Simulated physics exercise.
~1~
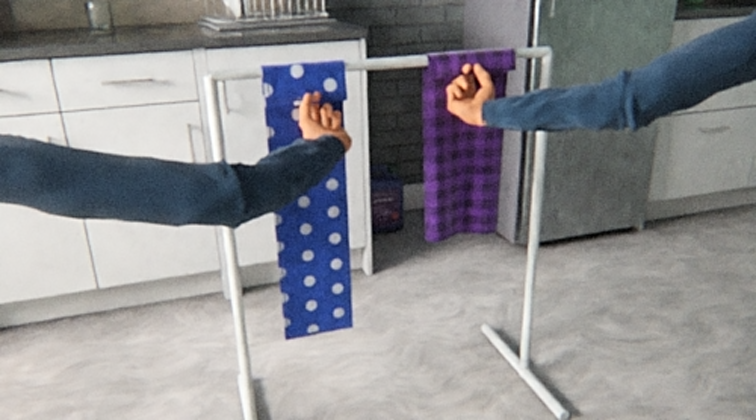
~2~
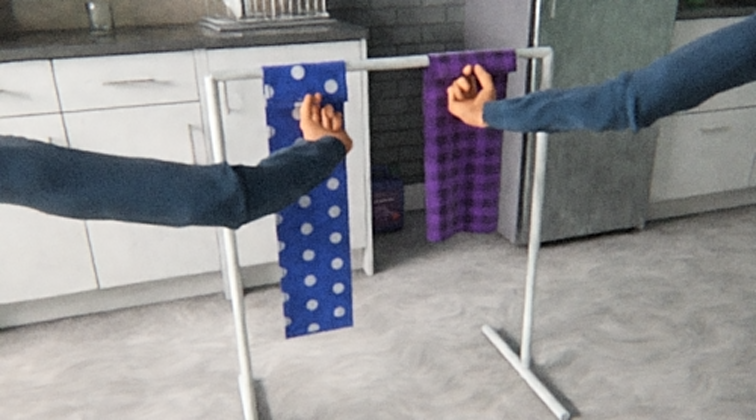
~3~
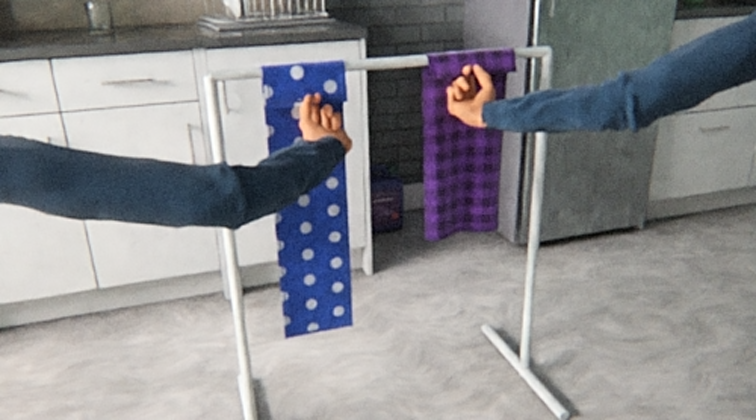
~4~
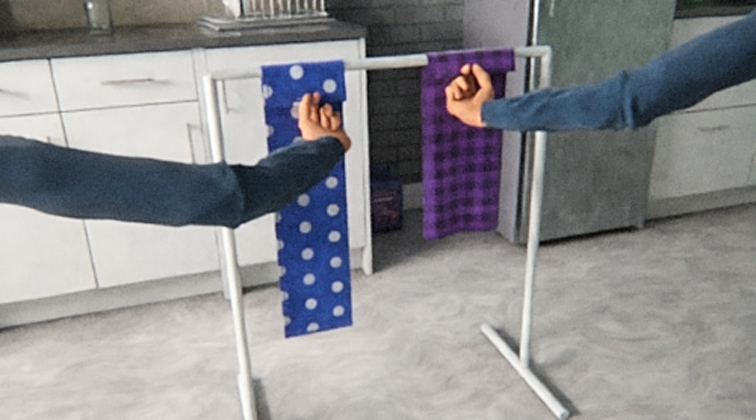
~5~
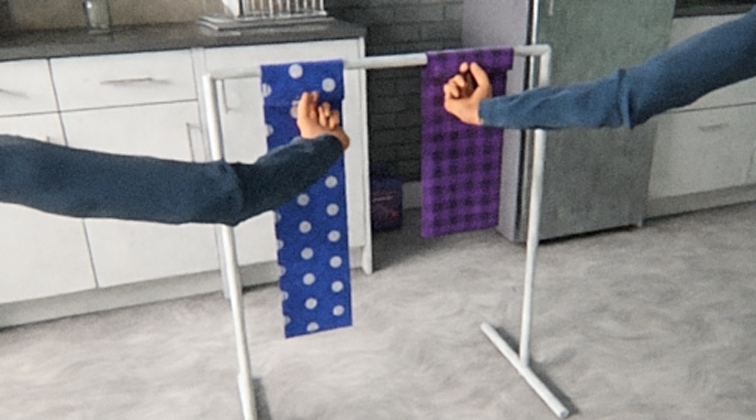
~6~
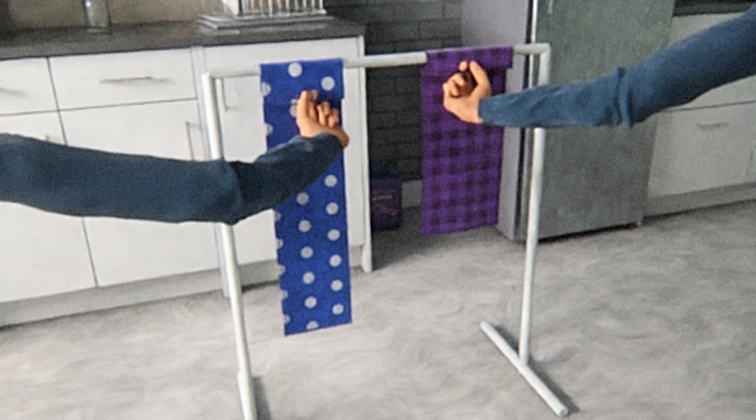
Kitchen, two hands at a white bar, barely moving beside a hanging blue polka-dot cloth and a purple checked cloth.
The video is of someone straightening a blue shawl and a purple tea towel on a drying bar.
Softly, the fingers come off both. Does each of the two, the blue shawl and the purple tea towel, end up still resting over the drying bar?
Blue shawl: No, it comes off. Purple tea towel: No, it comes off.
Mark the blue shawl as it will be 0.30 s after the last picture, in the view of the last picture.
Near (314, 256).
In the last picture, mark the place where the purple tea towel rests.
Its middle is at (457, 383).
Then, 0.30 s on from there, shawl clear of the rail and dropping near (314, 256); tea towel on the move, front hem rising.
Then, 0.52 s on from there, shawl clear of the rail and dropping near (324, 388); tea towel clear of the rail and dropping near (459, 288).
Then, 0.74 s on from there, shawl in a heap on the floor; tea towel in a heap on the floor near (457, 380).
In the end, shawl in a heap on the floor; tea towel in a heap on the floor near (457, 383). The blue shawl slips to the floor and the purple tea towel is pulled off by its long side.
